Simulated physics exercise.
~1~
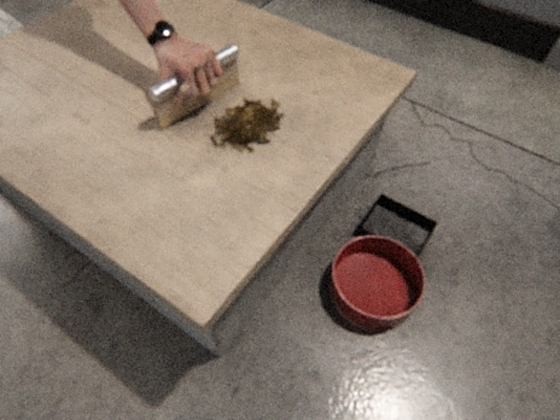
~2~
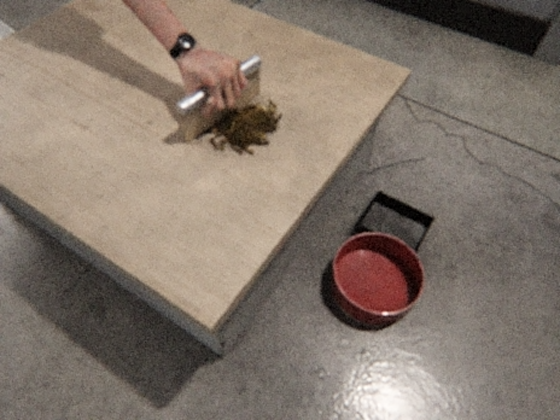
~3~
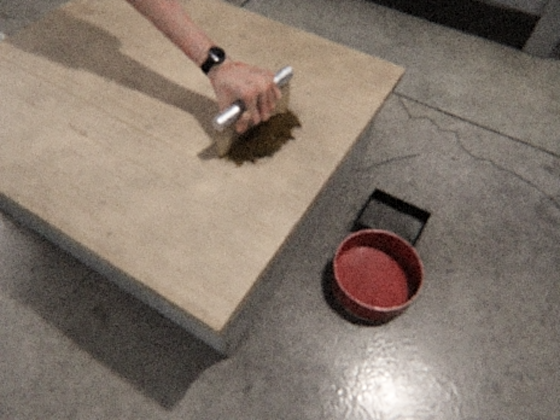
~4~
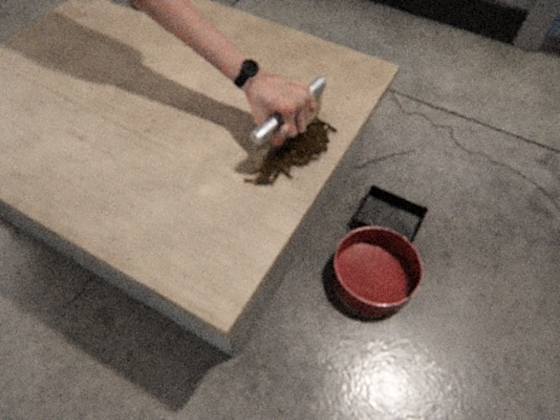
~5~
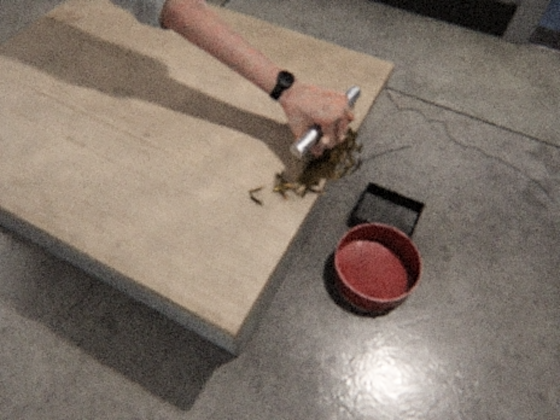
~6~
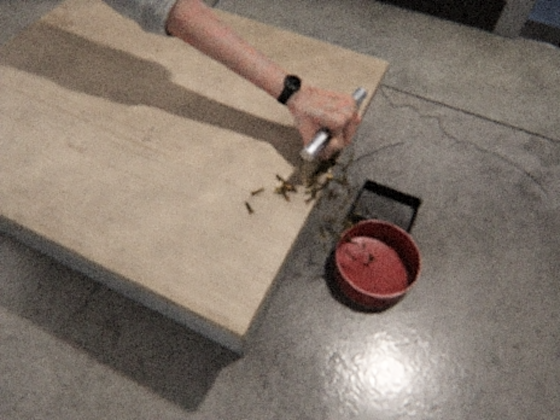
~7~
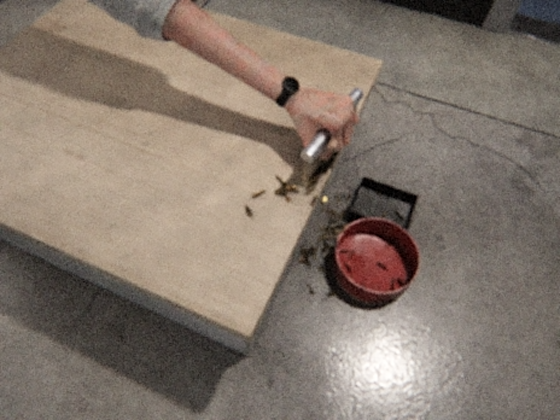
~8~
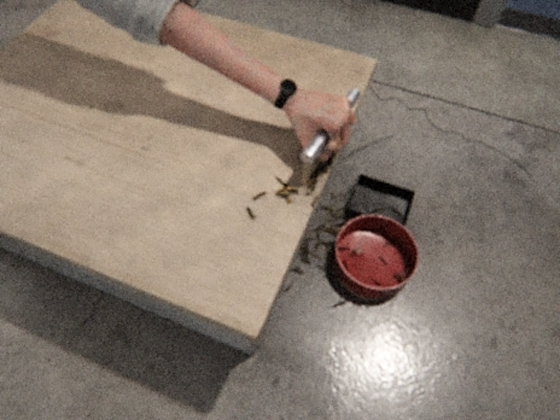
A hand with a black wristwatch grips a scraper with a silver handle on a pale wooden tabletop, seen from above at a slant over a grey concrete floor. A loose heap of small brownish, brass-coloured pieces lies beside it, while a round red pot and a black tin sit on the floor to the right. The hand pushes the heap rightward, gathering it and then driving it to the table's edge. Pieces spill over, and the hand stops there. Most land on the floor around the containers, a few lie in the red pot, and some stay on the tabletop.
